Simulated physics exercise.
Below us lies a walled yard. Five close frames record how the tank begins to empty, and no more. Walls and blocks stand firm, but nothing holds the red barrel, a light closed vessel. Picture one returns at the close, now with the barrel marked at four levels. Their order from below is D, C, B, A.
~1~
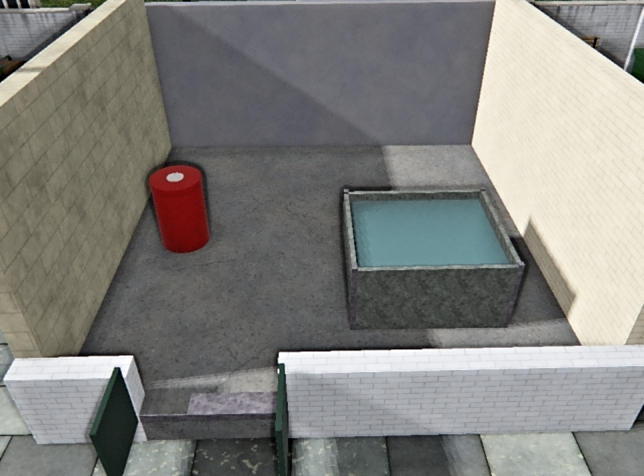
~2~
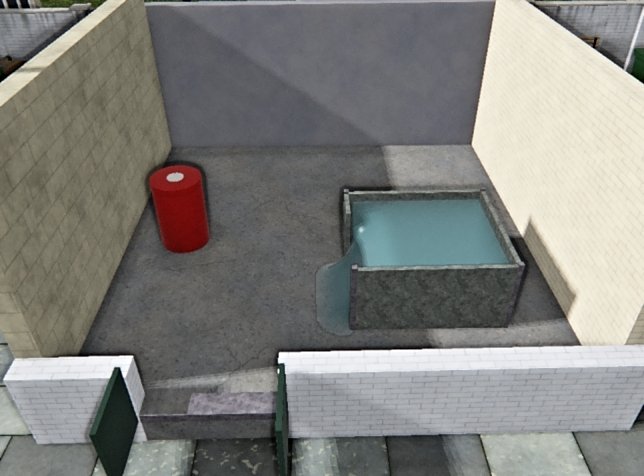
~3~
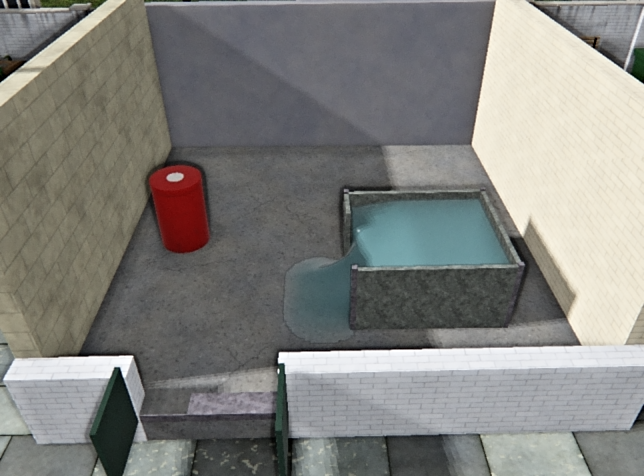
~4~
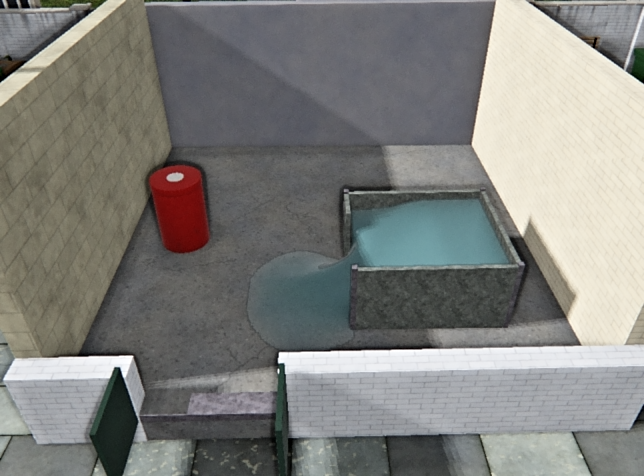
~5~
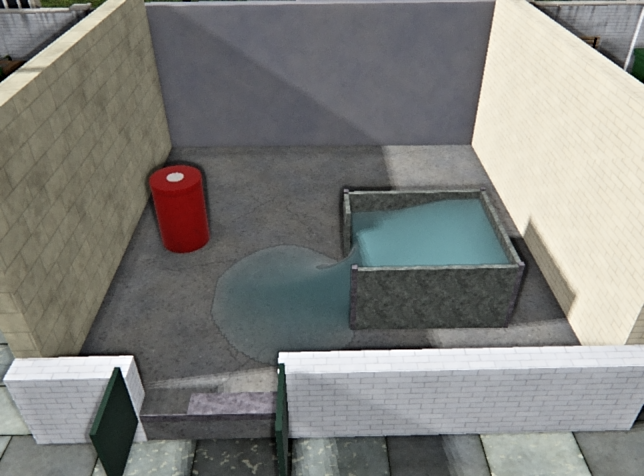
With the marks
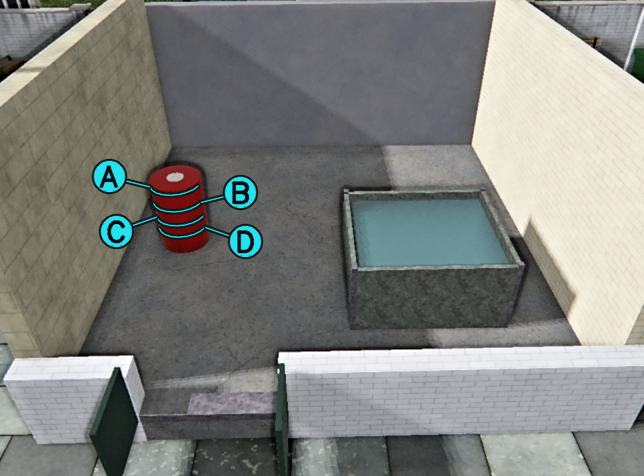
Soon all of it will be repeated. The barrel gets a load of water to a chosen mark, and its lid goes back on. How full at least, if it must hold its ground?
D.
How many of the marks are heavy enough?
All of the four.
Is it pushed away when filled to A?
No, that is safe.
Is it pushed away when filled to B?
No, that is safe.
In cyan, A at (170, 195); B at (173, 211); C at (176, 225); D at (179, 237); from the bottom up D, C, B, A.
With A, it does not move.
With B, it does not move.
With C, it does not move.
With D, it does not move.
